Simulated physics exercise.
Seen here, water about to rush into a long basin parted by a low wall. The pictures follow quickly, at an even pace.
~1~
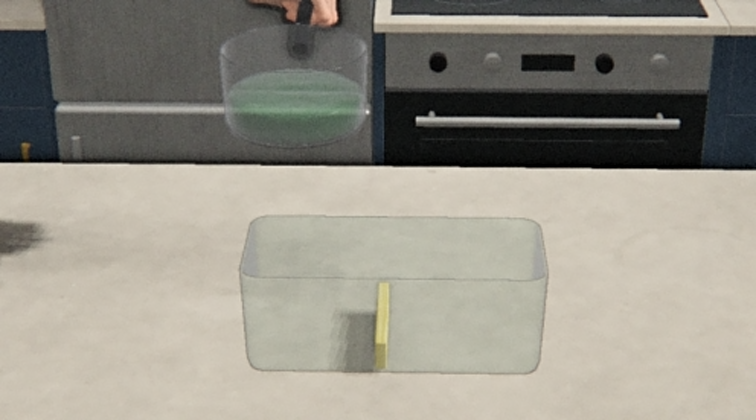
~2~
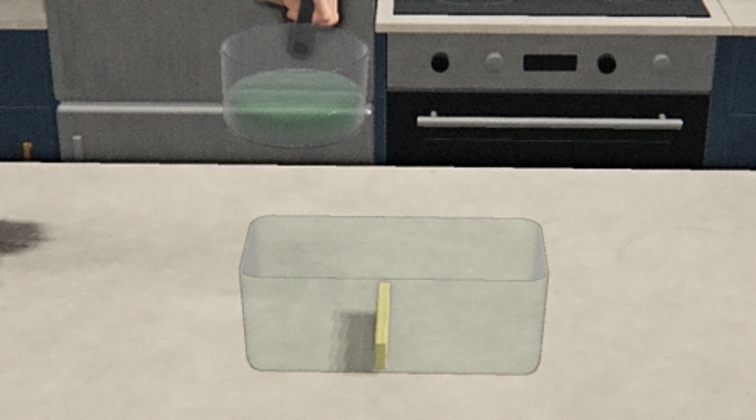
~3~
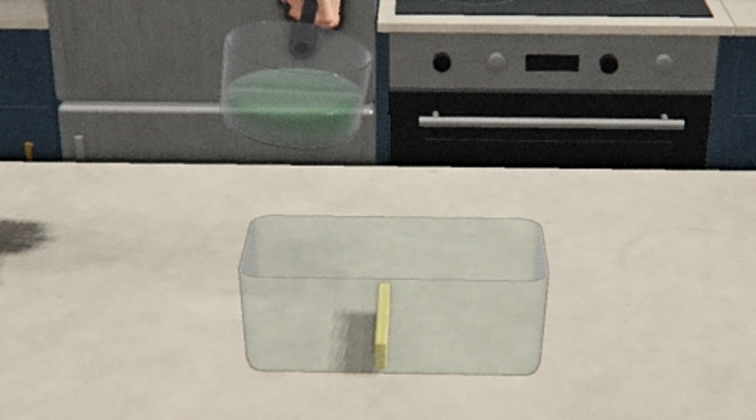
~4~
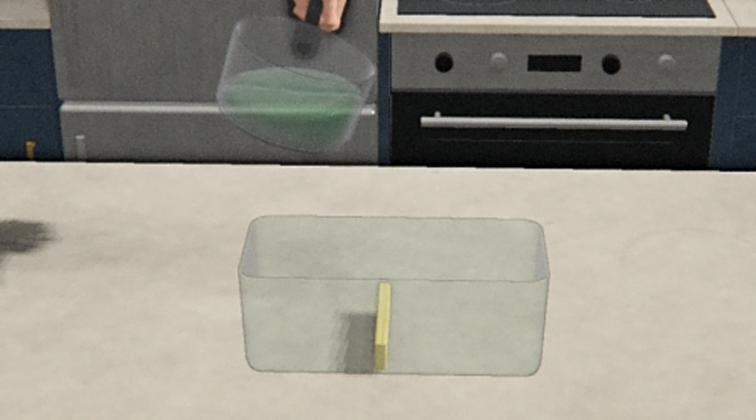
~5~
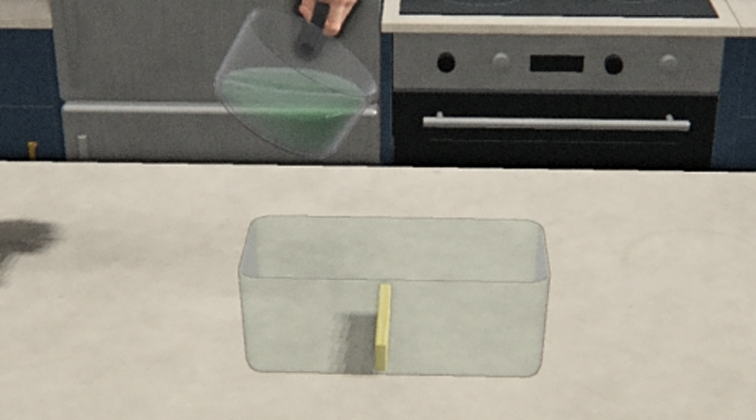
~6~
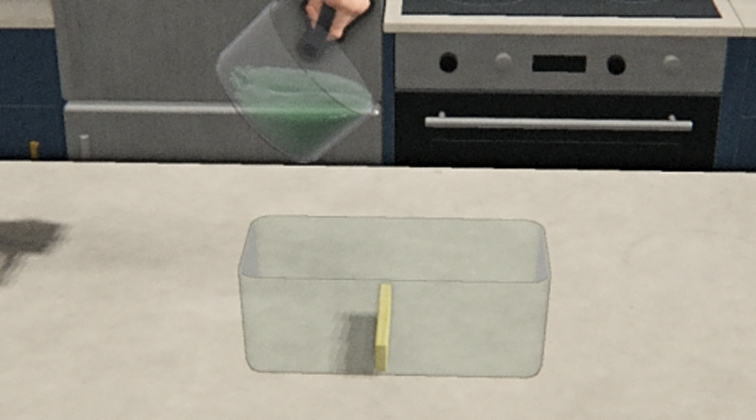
The video shows a hand holding a clear container of green-tinted water above a counter, tilting it steadily down to the right, while a long transparent basin with a low yellow wall inside stays still in front.
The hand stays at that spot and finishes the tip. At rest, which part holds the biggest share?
Most lies in the right part.
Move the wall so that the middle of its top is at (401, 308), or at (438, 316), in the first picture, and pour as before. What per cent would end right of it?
The first gives 50 %, the second 15 %.
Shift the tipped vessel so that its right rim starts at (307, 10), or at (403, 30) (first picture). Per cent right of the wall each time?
Roughly 25 per cent, and 85 per cent.
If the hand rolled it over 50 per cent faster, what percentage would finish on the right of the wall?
Near 65 %.
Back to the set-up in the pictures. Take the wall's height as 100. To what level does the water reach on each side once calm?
Left: 20 %. Right: 60 %.
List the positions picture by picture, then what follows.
The first frame shows tilt 0°; pouring edge (366, 50); surface from (228, 90) to (363, 91); the long basin's rim runs from (246, 247) to (543, 250); the wall's top is at (382, 313).
The second frame shows tilt 2°; pouring edge (368, 53); surface from (227, 89) to (363, 91).
The third frame shows tilt 9°; pouring edge (371, 60); surface from (226, 87) to (363, 93).
The fourth frame shows tilt 19°; pouring edge (375, 73); surface from (223, 84) to (363, 93).
The fifth frame shows tilt 32°; pouring edge (376, 90); surface from (220, 78) to (367, 94).
The sixth frame shows tilt 46°; pouring edge (372, 109); surface from (230, 70) to (373, 98).
A moment on, the tilt is 102° and 31 per cent is still to pour, 0 is left of the wall and 29 right of it.
Next, the tilt is 113° and 5 per cent is still to pour, 18 is left of the wall and 64 right of it.
Then the tilt is 113° and 0 per cent is still to pour, 19 is left of the wall and 79 right of it.
Later the tilt is 113° and 0 per cent is still to pour, 19 is left of the wall and 79 right of it.
At rest 19 per cent lies left of the wall, 80 right of it and 1 outside.
